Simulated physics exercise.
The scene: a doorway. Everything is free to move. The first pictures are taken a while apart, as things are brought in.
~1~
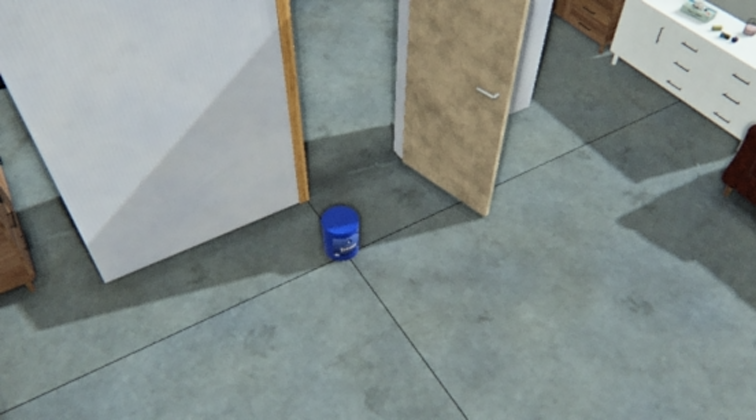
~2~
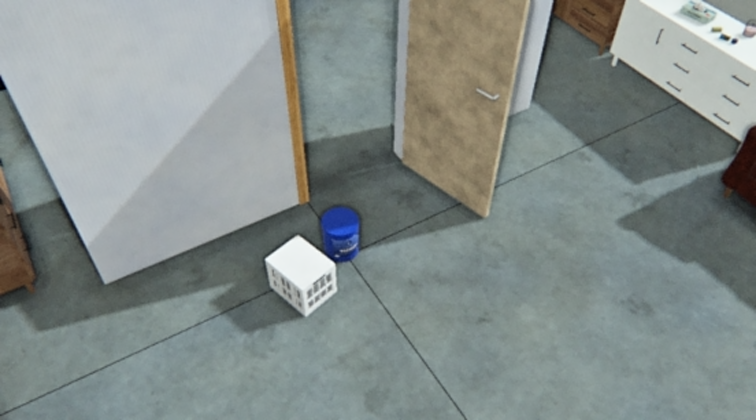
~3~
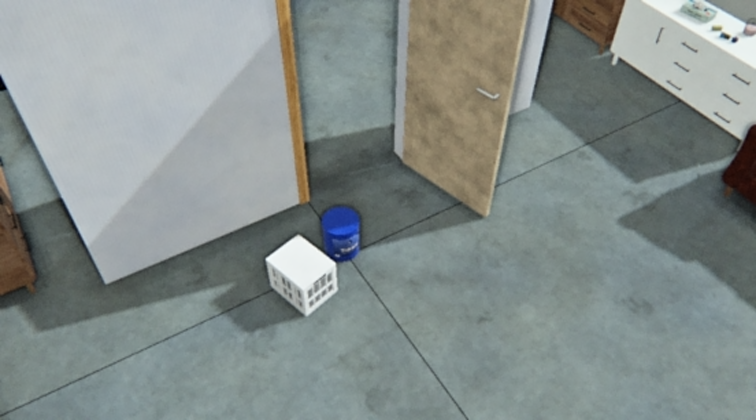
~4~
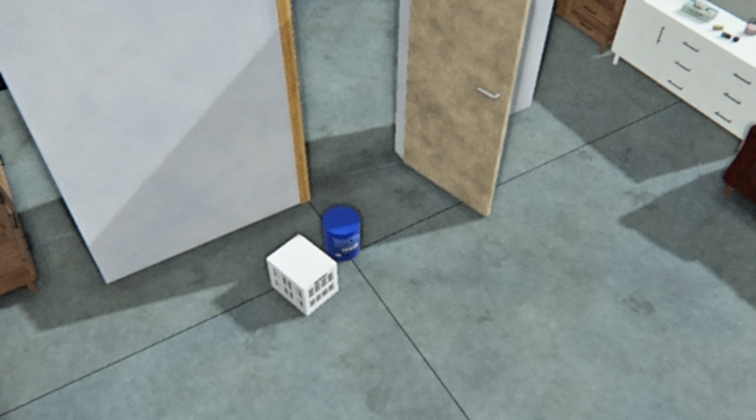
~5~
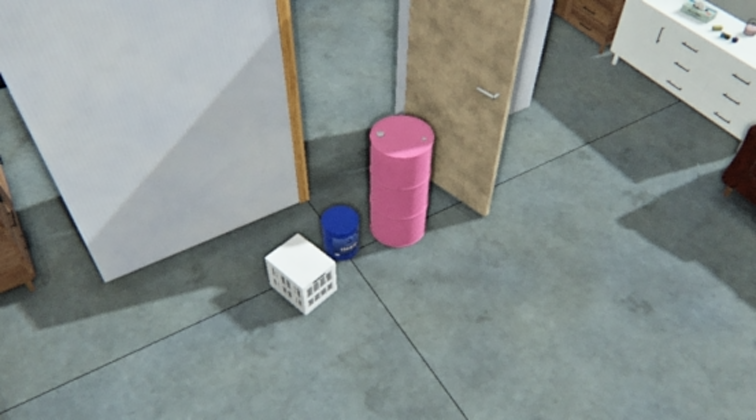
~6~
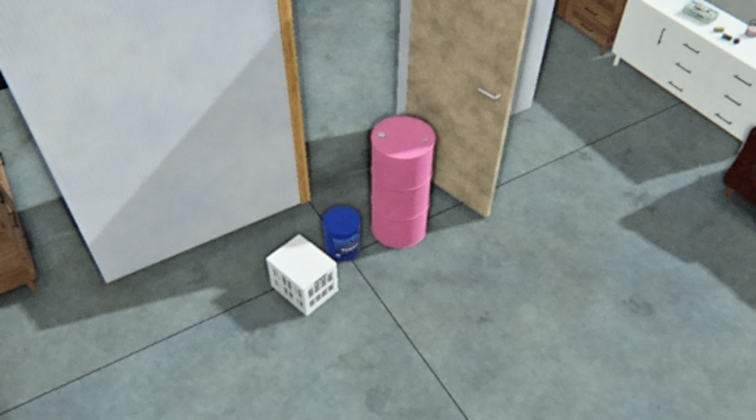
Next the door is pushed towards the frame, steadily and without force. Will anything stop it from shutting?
As it turns out, it stops short.
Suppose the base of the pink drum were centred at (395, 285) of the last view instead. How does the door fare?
Then it reaches the frame.
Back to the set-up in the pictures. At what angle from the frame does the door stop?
Some 70° open.
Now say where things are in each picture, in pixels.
The first picture shows door wide open and still.
The second picture shows door wide open and still; white crate (302, 276); blue pail (341, 235).
The third picture shows door wide open and still; white crate (302, 275); blue pail (341, 235).
The fourth picture shows door wide open and still; white crate (303, 275); blue pail (342, 234).
The fifth picture shows door wide open and still; white crate (302, 274); blue pail (341, 234).
The sixth picture shows door wide open and still; pink drum (401, 185); white crate (303, 275).
Then, 0.40 s past the last view, door at 96°.
Then, 0.60 s past the last view, door at 85°.
Then, 0.70 s past the last view, door at 78°.
Then, 0.80 s past the last view, door at 72°.
Finally, door at 71°; all 3 still in place. Final places as the last picture's camera would see them, pink drum near (399, 185).
